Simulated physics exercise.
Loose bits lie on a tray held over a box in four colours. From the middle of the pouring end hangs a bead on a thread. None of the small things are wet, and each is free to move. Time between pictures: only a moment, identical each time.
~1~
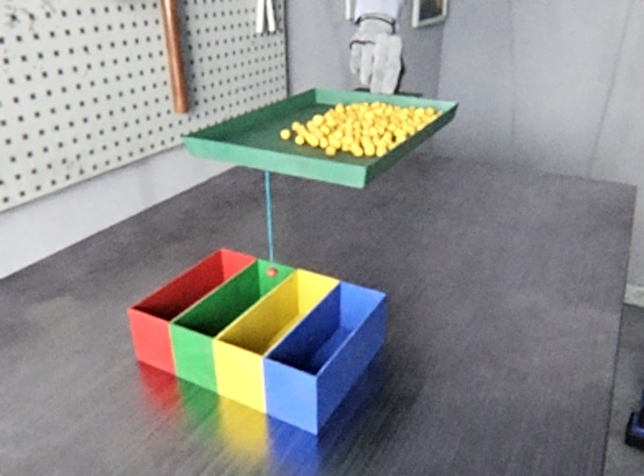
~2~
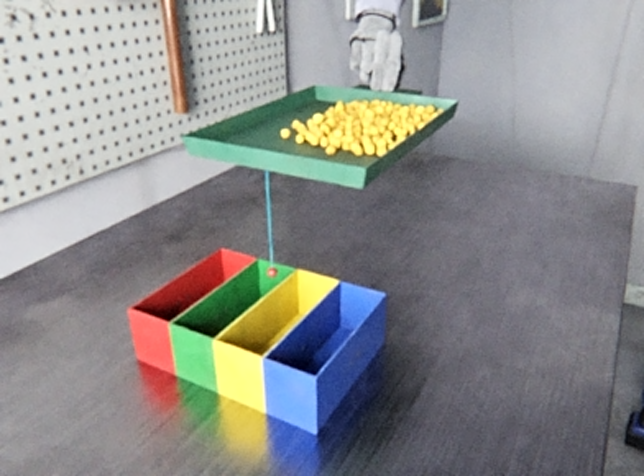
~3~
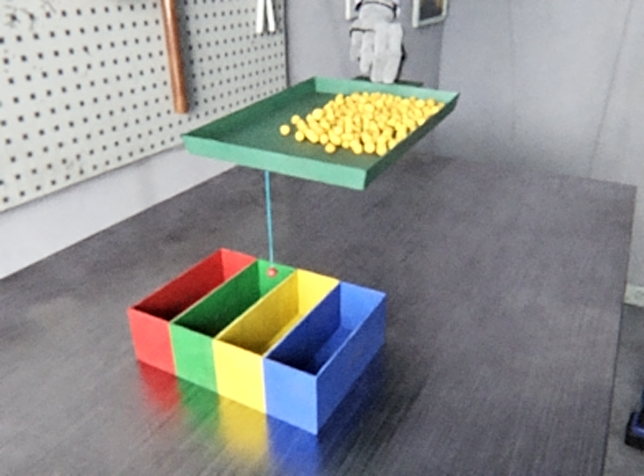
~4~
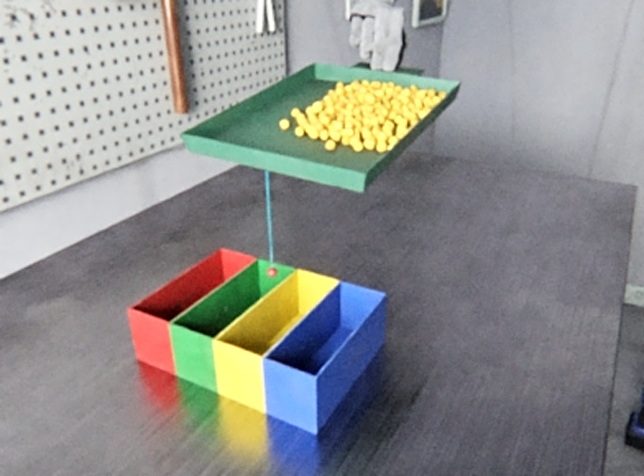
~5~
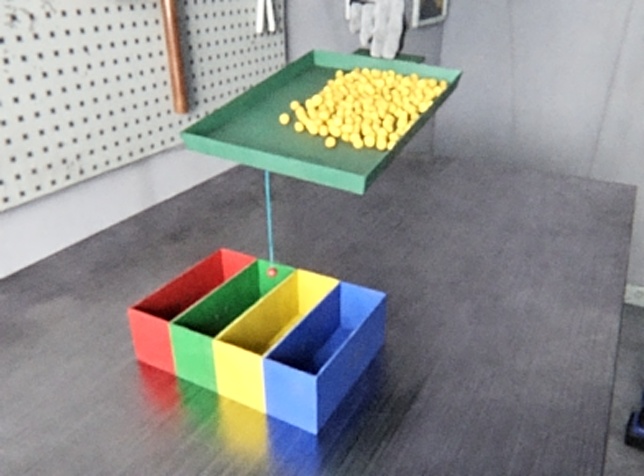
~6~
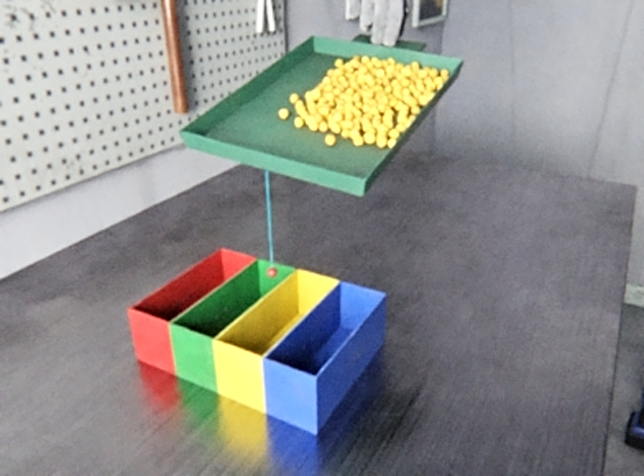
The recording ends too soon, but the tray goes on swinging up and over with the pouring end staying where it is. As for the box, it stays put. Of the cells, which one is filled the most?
The blue cell is filled the most.
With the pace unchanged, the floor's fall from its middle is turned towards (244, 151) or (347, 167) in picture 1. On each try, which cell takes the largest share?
Red, then the blue one.
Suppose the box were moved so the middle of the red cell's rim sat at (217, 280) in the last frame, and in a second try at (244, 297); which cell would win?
Placing A: Blue / placing B: The yellow cell.
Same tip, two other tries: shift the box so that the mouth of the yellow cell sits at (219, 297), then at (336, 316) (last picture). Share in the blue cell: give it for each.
About 20 and 20 per cent.
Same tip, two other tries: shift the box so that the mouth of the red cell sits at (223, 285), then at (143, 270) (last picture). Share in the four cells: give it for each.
It would be roughly 100 per cent in the first placement and roughly 20 per cent in the second.
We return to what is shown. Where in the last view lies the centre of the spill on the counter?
The middle is around (389, 431).
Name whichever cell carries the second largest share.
Second place goes to that yellow cell.
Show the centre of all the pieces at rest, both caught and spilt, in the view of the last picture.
It settles centred around (314, 379).
Soon after the last picture, tray tipped steeply; nearly all on the tray; a stray few in the blue cell; a stray few falling or outside the box.
A little later, tray tipped right over; most on the tray; a small part in the blue cell; a stray few in the yellow cell; a stray few in the green cell; about a quarter falling or outside the box.
Later still, tray tipped past a quarter turn; about half in the blue cell; about a quarter in the yellow cell; a small part in the green cell; a stray few in the red cell; about a quarter falling or outside the box.
At rest, tray tipped past a quarter turn; about half in the blue cell; about a quarter in the yellow cell; a small part in the green cell; a stray few in the red cell; about a quarter outside the box.
